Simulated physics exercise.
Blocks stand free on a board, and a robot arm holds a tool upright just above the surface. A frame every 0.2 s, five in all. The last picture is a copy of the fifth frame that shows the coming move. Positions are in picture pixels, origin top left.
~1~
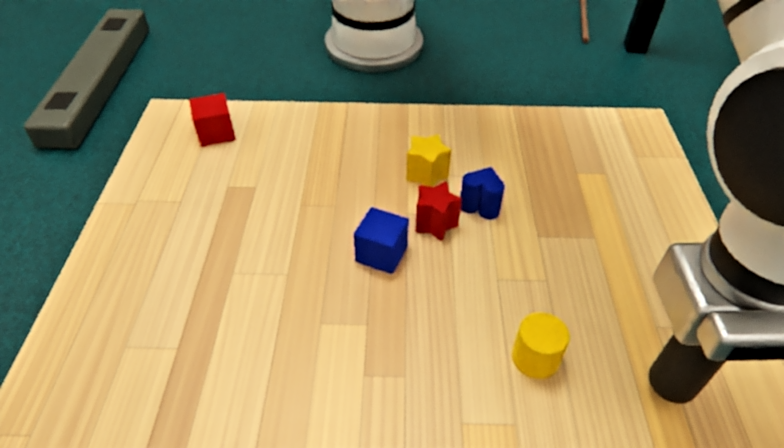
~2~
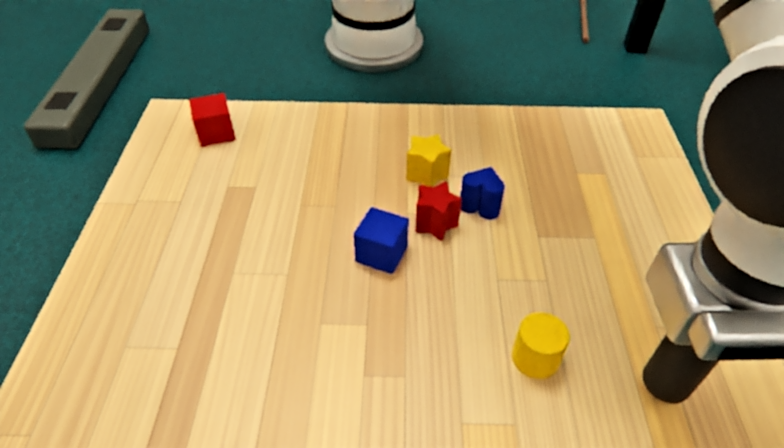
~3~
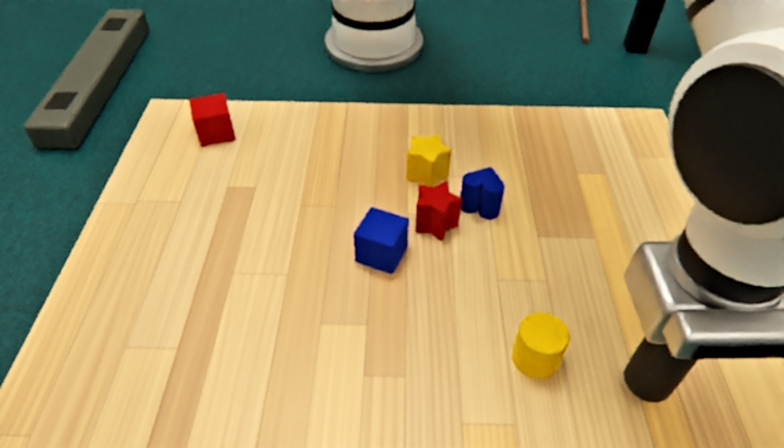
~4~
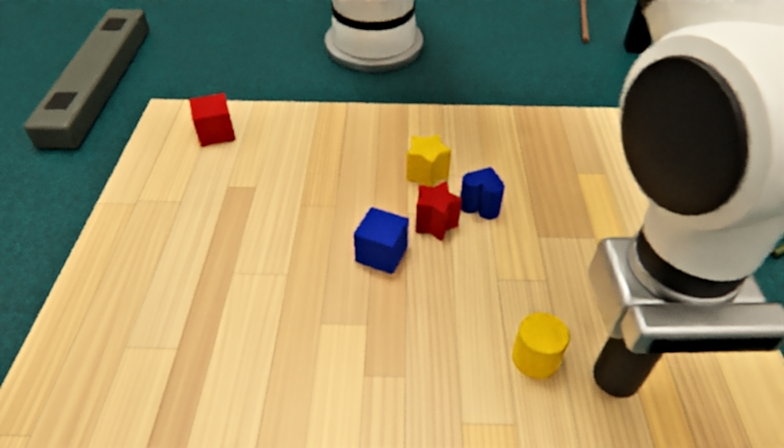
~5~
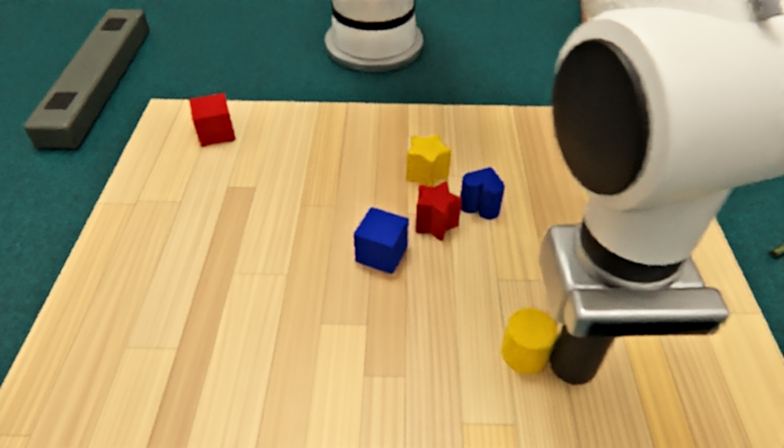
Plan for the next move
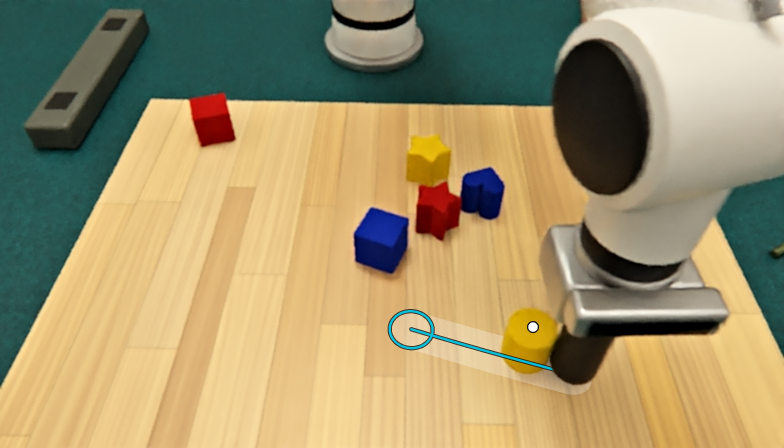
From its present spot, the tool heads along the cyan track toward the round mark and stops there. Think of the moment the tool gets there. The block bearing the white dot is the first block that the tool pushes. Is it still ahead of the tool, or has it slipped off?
Lost on the way.
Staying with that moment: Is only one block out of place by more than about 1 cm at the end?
I believe so.
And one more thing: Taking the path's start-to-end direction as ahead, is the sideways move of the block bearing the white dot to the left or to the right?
With start-to-end as forward, it shifts right.
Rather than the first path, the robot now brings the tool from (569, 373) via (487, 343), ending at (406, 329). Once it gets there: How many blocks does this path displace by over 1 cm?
Most likely one.
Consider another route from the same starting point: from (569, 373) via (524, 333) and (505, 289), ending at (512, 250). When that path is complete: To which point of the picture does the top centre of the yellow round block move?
About (474, 294).
Path on the board, from (569, 373) directly to (411, 329); the dot is on the yellow round block.
What follows on the original path. One third of the way, tool (516, 351); yellow round block (482, 305).
Two thirds of the way, tool (462, 336); yellow round block (444, 282).
At the end, tool (412, 321); blue four-sided block in place; yellow round block (425, 268).
